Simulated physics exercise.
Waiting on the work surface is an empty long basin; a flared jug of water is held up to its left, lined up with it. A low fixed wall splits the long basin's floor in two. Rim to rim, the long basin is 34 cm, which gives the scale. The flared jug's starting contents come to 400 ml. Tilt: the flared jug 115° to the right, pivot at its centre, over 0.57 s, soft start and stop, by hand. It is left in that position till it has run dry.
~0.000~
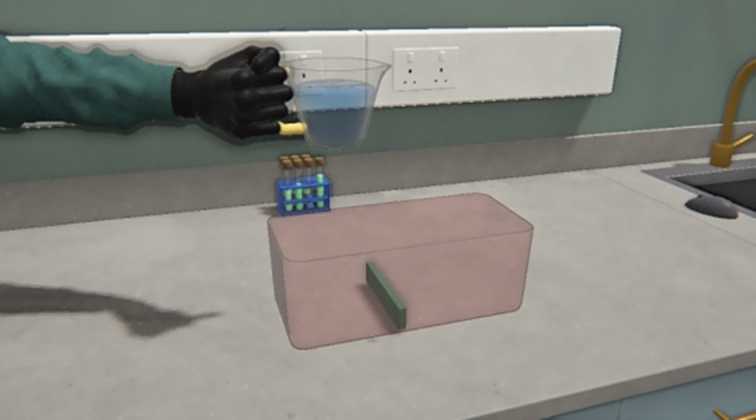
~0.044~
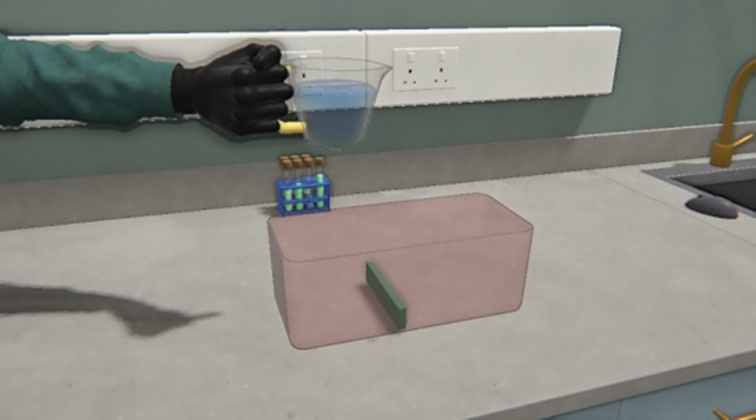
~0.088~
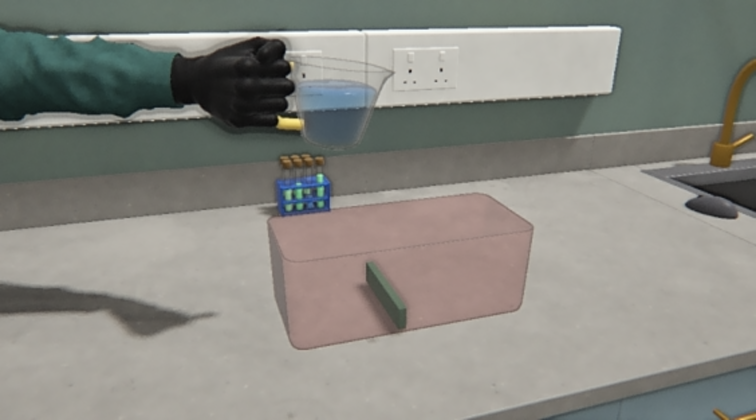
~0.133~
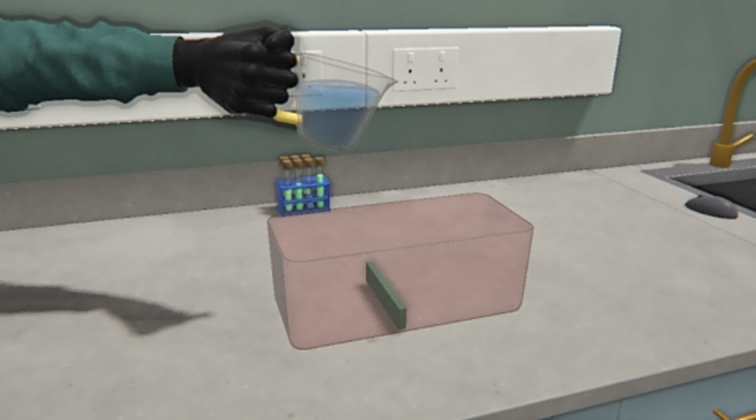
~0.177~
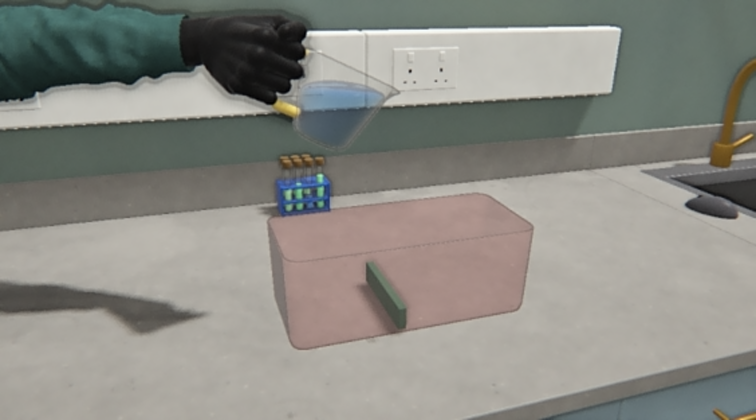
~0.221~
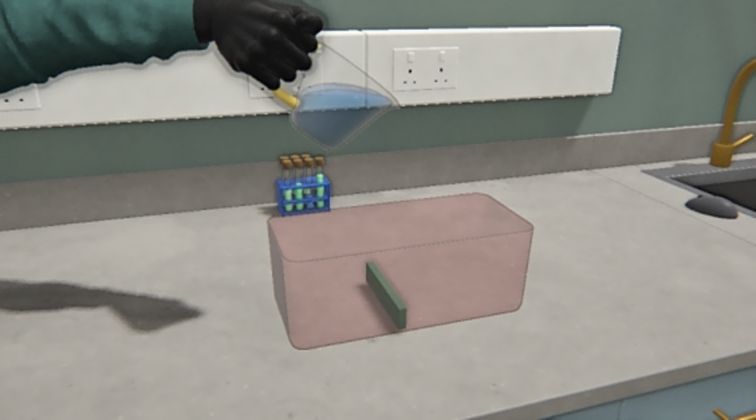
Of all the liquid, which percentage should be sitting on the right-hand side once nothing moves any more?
Around 89 per cent should be sitting there.
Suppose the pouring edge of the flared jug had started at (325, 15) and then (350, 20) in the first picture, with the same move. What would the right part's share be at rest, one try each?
Near 20 in a hundred on the first go and near 50 in a hundred on the second.
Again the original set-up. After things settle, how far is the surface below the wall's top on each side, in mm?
Left: Roughly 32 mm; right: Roughly 20 mm.
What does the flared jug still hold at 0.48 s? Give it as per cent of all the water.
I'd estimate some 26 % remains.
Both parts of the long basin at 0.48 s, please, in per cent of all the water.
Lab note: Left near 0, right near 32.
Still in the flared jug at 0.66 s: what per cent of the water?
Around 0 percent of it.
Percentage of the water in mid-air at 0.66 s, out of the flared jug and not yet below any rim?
About 6 per cent.
After 0.48 s the tilt is 107° and 26 per cent is still to pour, 0 is left of the wall and 31 right of it.
After 0.66 s the tilt is 115° and 0 per cent is still to pour, 7 is left of the wall and 87 right of it.
After 0.86 s the tilt is 115° and 0 per cent is still to pour, 8 is left of the wall and 89 right of it.
After 1.07 s the tilt is 115° and 0 per cent is still to pour, 8 is left of the wall and 89 right of it.
In the end 8 per cent lies left of the wall, 89 right of it and 3 outside.
